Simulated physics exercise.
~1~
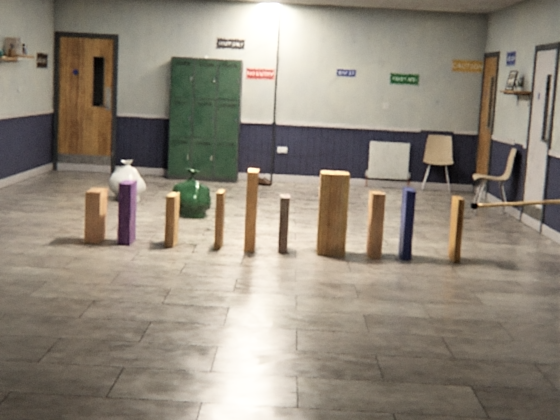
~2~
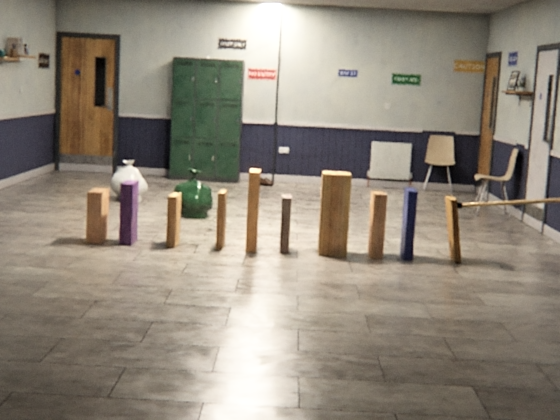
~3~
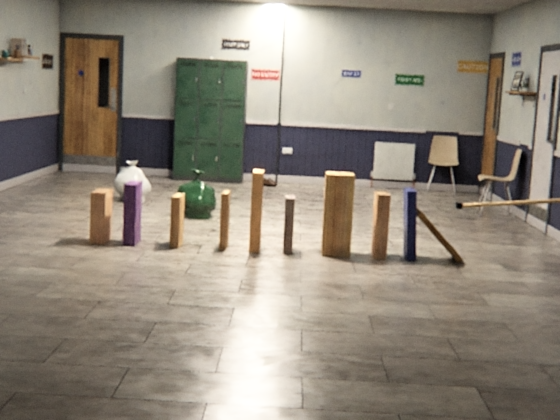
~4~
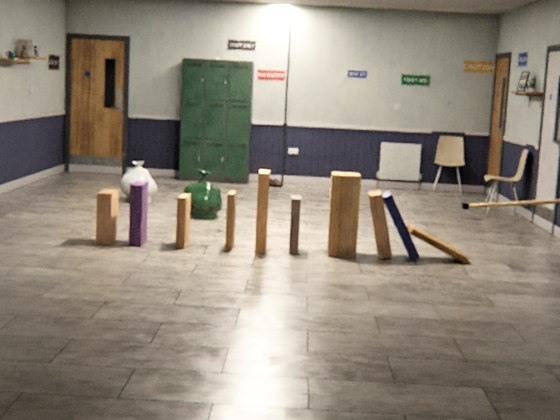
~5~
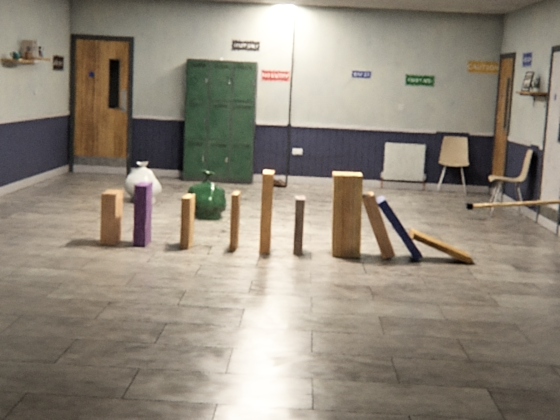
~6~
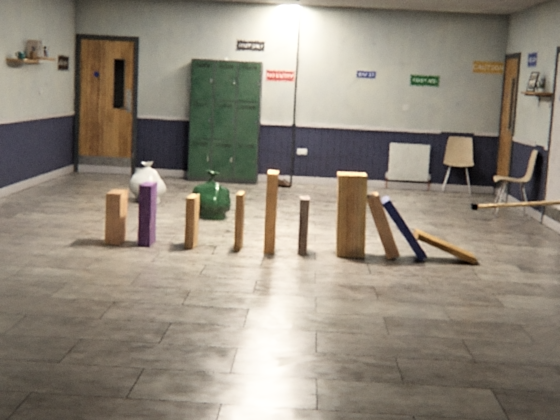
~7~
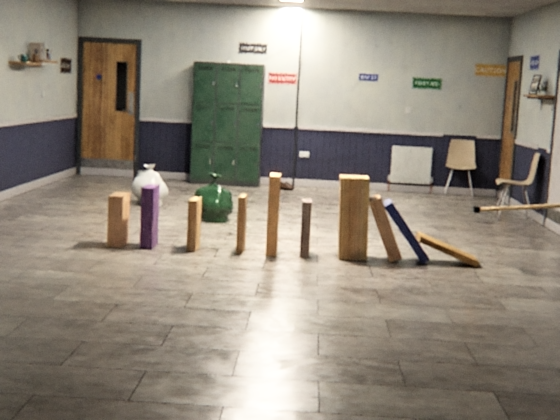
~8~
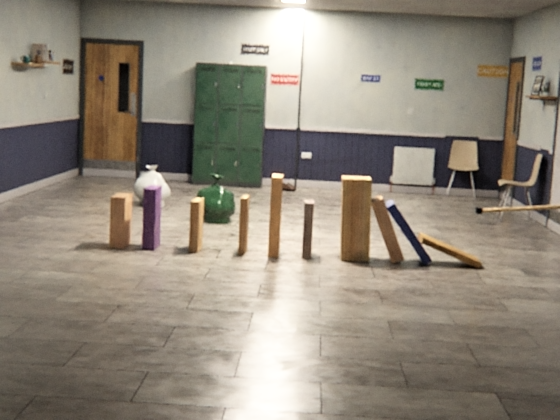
In a large room with a grey tiled floor, seen from the front at a distance, a row of upright boards stands before green lockers, doors and chairs. Most are plain wood, with a purple one towards the left and a blue one near the right end, while white and green bags sit behind. A pole reaching in from the right tips the rightmost board leftward into the blue one. The blue board leans into its wooden neighbour, which tilts against a thick, wide board as the first slides down low. The view drifts slightly left. The thick board holds, leaving two boards leaning and seven still upright.
